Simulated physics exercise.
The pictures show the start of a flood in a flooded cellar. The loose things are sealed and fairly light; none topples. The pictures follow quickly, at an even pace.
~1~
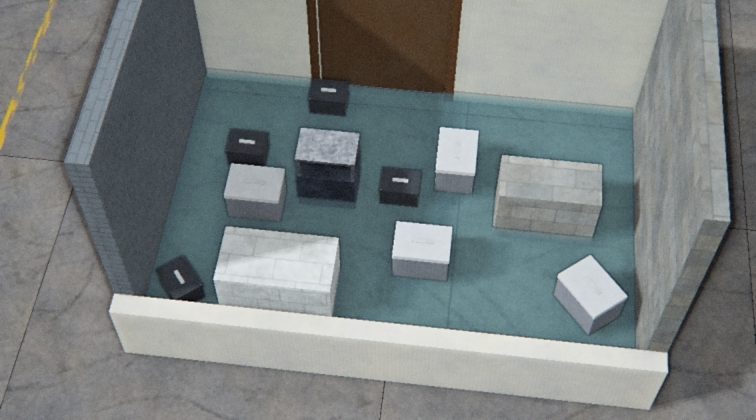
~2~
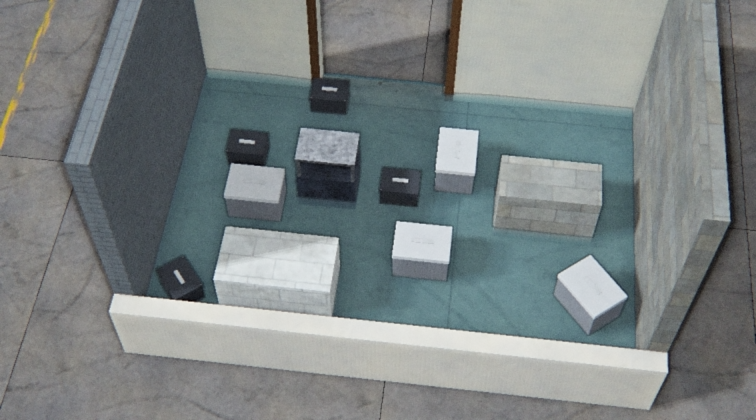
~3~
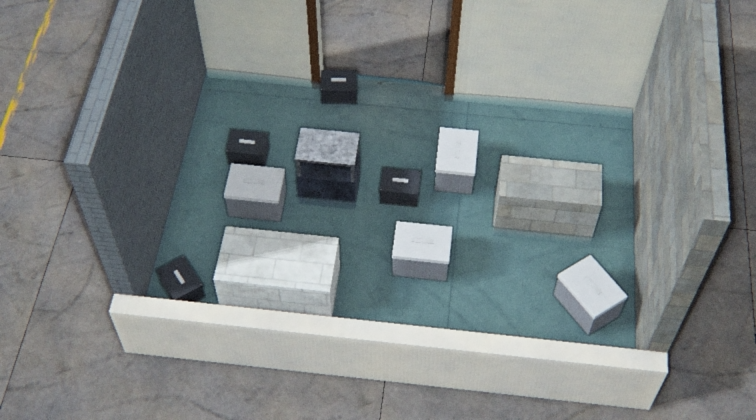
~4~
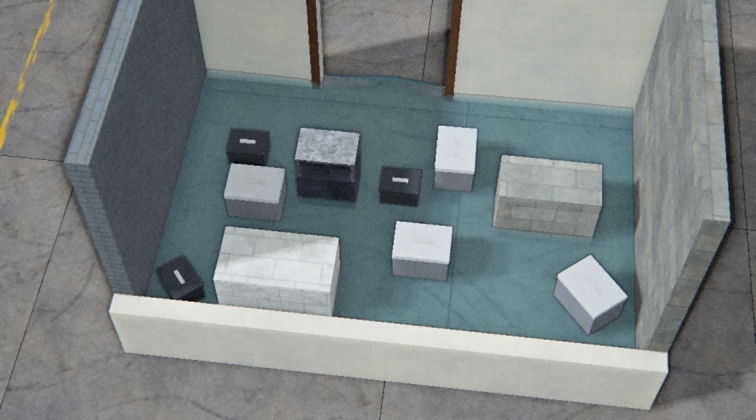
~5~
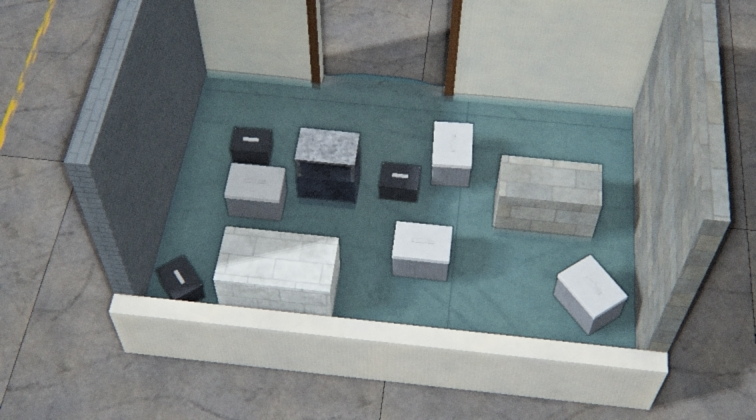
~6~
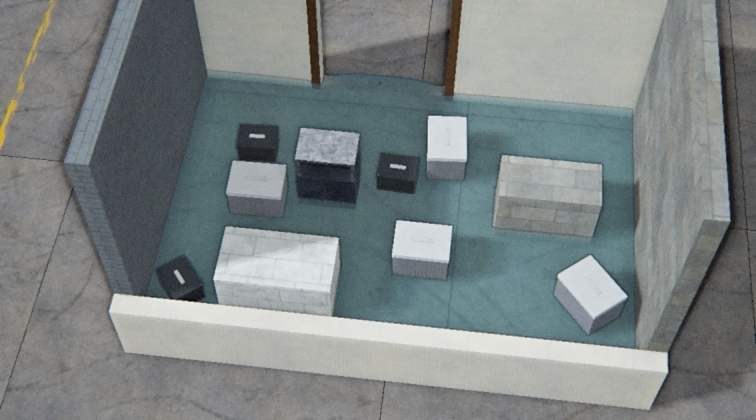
A shallow layer of teal water covers the floor of a walled cellar, seen from a fixed, raised view over the low cream front wall. Small black boxes, white and grey boxes, and larger stone-patterned blocks stand about, with a brown door at the back. The door disappears from the doorway, the nearest black box slides out through it, then several boxes behind drift slightly, mostly toward the back.
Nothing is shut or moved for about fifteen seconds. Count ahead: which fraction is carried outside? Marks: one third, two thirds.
That comes to two thirds or more.
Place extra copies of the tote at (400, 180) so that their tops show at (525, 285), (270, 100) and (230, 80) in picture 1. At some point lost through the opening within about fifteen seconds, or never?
In that order: Inside, washed out, out.
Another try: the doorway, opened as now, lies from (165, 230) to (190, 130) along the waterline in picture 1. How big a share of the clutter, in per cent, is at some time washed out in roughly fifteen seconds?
Some 60 per cent.
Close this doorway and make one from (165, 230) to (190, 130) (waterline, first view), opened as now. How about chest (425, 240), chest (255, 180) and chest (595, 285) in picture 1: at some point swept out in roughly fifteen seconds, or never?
In that order: Gone, washed out, kept in.
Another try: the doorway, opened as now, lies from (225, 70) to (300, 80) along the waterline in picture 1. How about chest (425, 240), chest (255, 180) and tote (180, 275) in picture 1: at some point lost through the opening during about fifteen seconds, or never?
One after the other: Kept in, gone, kept in.
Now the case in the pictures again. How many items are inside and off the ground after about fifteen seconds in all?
I count 2.
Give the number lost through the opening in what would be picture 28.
The number is 5.
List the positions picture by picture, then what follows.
The first frame shows a chest at (457, 150), afloat; a tote at (400, 181) floats; 0 of 8 have shifted.
The second frame shows a chest at (457, 150) floats; a tote at (400, 181) floats; 0 of 8 have shifted.
The third frame shows a chest at (457, 150), afloat; a tote at (400, 181) floats; 1 of 8 have shifted.
The fourth frame shows a chest at (456, 148), afloat, close to its start; a tote at (400, 180), afloat; 1 of 8 have shifted.
The fifth frame shows a chest at (453, 143) floats, close to its start; a tote at (400, 176) floats, close to its start; 4 of 8 have shifted.
The sixth frame shows a chest at (447, 137) floats, close to its start; a tote at (398, 167), afloat, close to its start; 5 of 8 have shifted.
A moment on, 1 of 8 are out; 7 afloat.
Next, 4 of 8 are out; 4 afloat.
Later, 5 of 8 are out; 3 afloat.
In the end, 6 of 8 are out; 2 afloat.
